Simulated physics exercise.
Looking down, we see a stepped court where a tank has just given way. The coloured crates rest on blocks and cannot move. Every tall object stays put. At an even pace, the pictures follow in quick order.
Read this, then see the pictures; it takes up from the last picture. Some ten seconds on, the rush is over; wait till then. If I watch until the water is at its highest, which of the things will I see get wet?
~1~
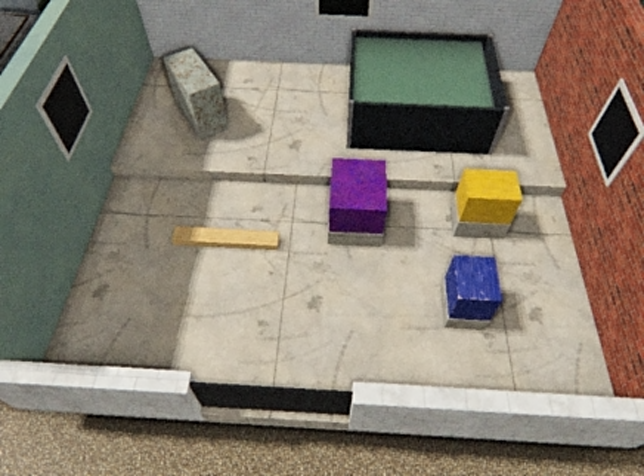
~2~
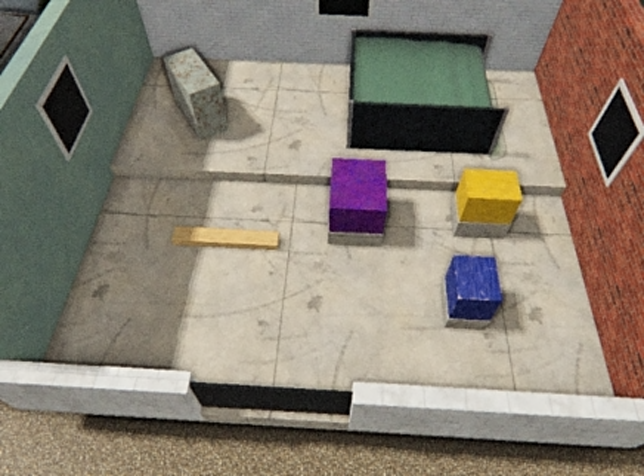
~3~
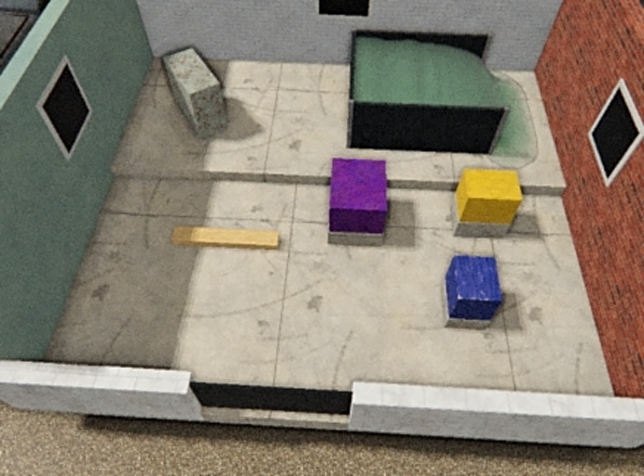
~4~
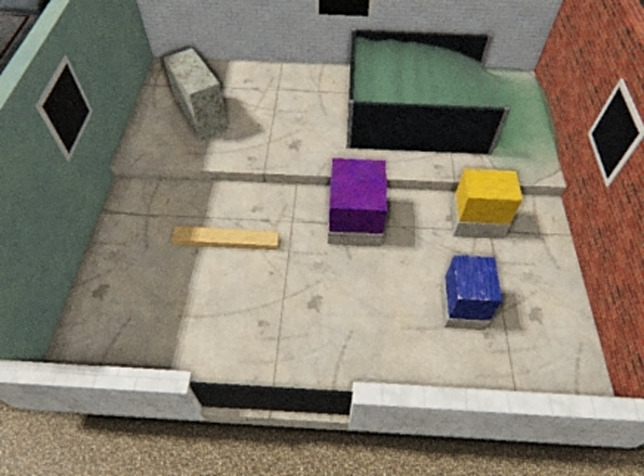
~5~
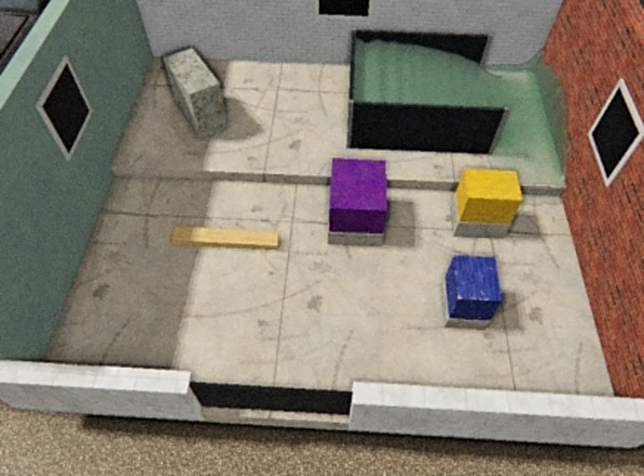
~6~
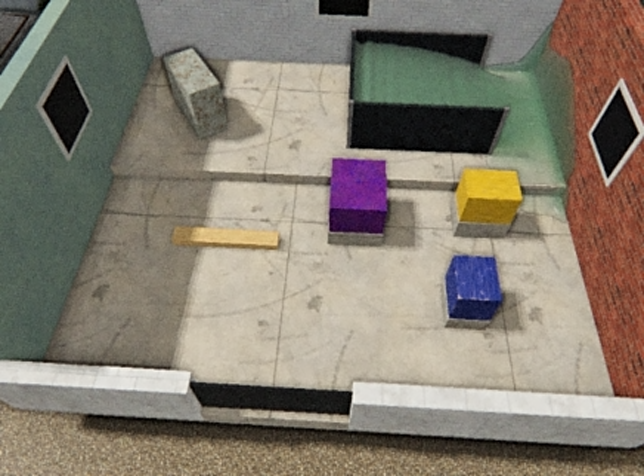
Outcome: The blue crate is safe from the water. The purple crate is safe from the water. The yellow crate is safe from the water.
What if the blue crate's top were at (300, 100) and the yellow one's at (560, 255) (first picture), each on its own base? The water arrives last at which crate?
It should be the crate marked blue.
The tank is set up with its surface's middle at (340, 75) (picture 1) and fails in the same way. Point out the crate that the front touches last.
My pick is the crate marked purple.
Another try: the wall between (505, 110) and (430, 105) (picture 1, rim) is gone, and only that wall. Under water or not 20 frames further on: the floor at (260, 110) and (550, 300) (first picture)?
I'd expect the first point to stay dry and the second point to be reached.
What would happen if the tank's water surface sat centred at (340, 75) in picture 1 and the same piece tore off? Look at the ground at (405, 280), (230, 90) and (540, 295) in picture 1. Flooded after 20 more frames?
As listed: Covered, no water, awash.
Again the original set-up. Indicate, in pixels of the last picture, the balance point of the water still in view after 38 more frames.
Centre of mass: Roughly (375, 206).
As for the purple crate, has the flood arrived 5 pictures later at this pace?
Purple: Dry.
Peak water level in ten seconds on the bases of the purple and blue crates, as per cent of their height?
Roughly 50 percent, then 70 percent.
A moment on, water covers 15 % of the floor; the blue crate not reached, the purple crate not reached, the yellow crate water round its plinth.
Next, water covers 25 % of the floor; the blue crate water round its plinth, the purple crate not reached, the yellow crate water round its plinth.
Then, water covers 50 % of the floor; the blue crate water round its plinth, the purple crate water round its plinth, the yellow crate water round its plinth.
Later, water covers 85 % of the floor; the blue crate water round its plinth, the purple crate water round its plinth, the yellow crate water round its plinth.
In the end, water covers 85 % of the floor; the blue crate stayed above the water, the purple crate stayed above the water, the yellow crate stayed above the water.
